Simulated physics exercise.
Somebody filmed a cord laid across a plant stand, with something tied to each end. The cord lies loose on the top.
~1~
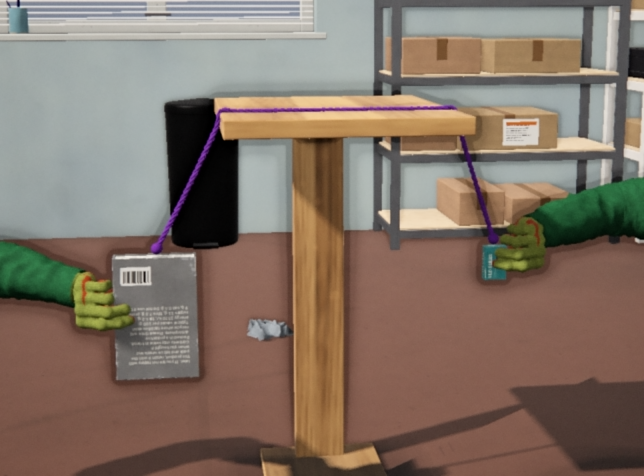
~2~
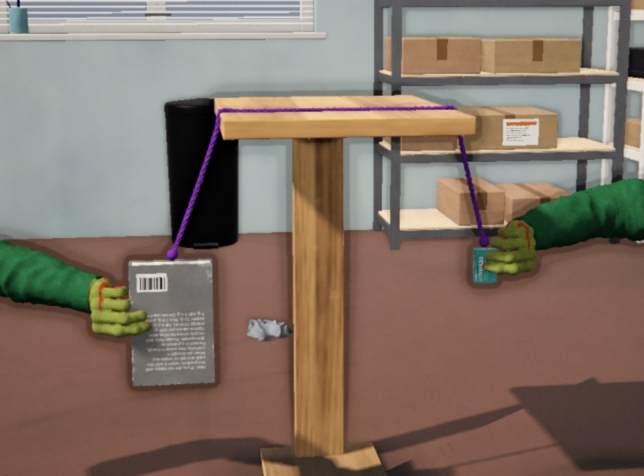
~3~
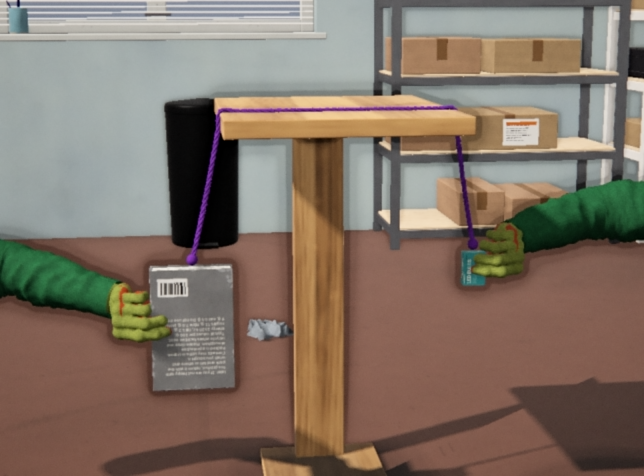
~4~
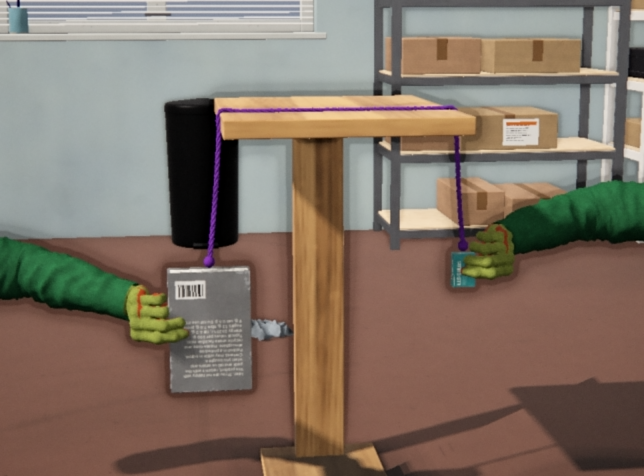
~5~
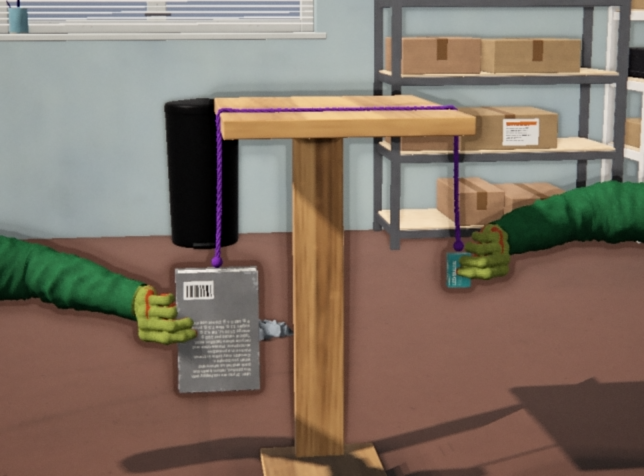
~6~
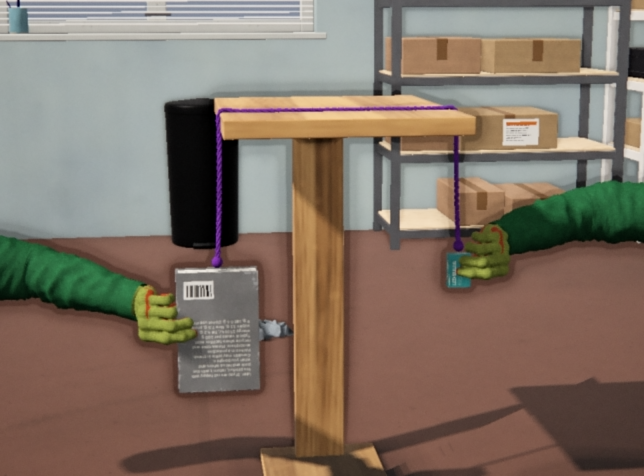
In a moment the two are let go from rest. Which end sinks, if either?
As it turns out, the cord sinks on the left side.
Then, 0.52 s on from there, left book down on the floor; right matchbox pulled up onto the top.
Then, 0.96 s on from there, left book down on the floor; right matchbox down on the floor.
In the end, left book down on the floor; right matchbox down on the floor. The cord drops leftwards.
